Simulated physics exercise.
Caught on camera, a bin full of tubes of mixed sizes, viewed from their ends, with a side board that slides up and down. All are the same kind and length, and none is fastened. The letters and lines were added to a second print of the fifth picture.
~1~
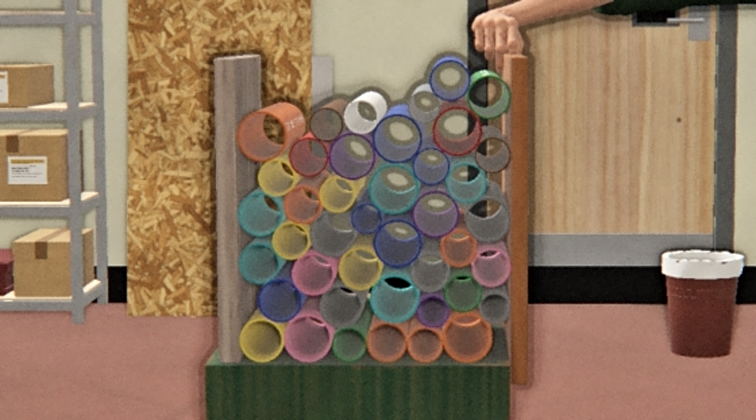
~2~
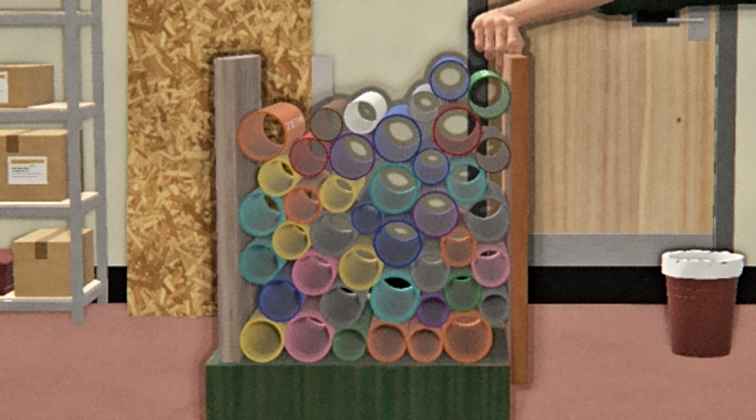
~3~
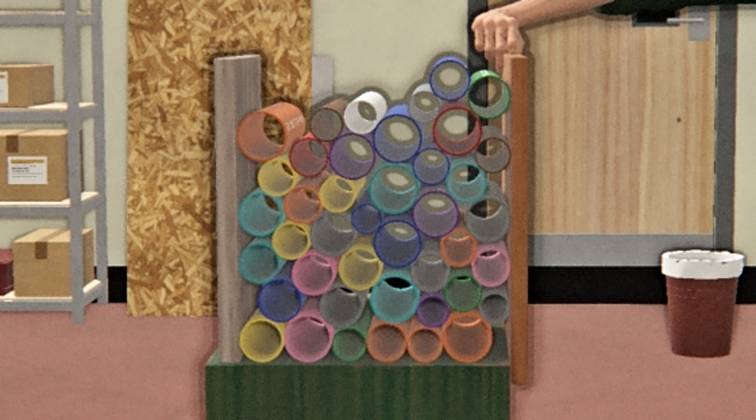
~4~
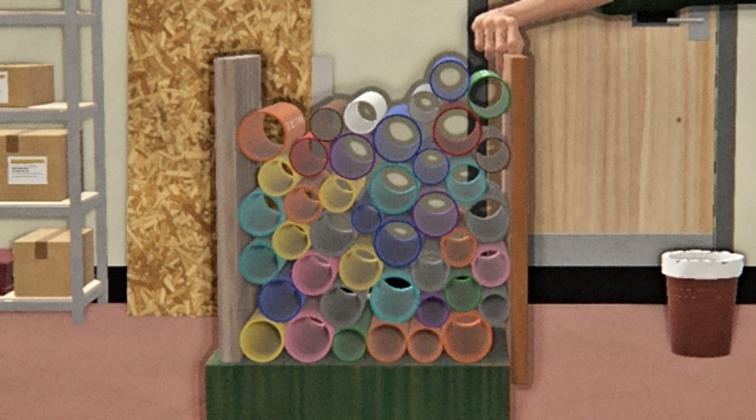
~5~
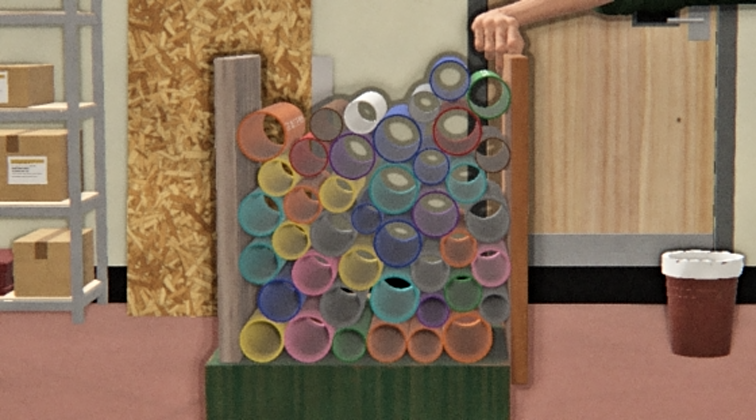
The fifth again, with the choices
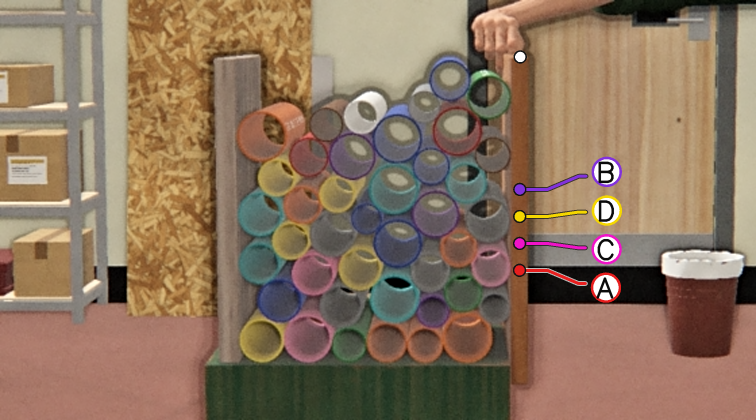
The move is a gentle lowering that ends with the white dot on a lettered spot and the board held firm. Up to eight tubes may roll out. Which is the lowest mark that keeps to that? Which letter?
The lowest mark that will do is C.
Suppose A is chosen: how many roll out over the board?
With A, ten.
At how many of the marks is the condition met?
The number is three.
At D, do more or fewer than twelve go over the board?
At D, fewer than twelve.
On the marked copy, A at (519, 271); B at (520, 189); C at (520, 243); D at (520, 216); the white dot at (520, 57).
With C. Early on, top of the board (511, 163).
Further on, top of the board (511, 242).
At the end, top of the board (511, 242), eight out over the board.
As for the rest, A more than eight out over the board; B two out over the board; D about four out over the board.
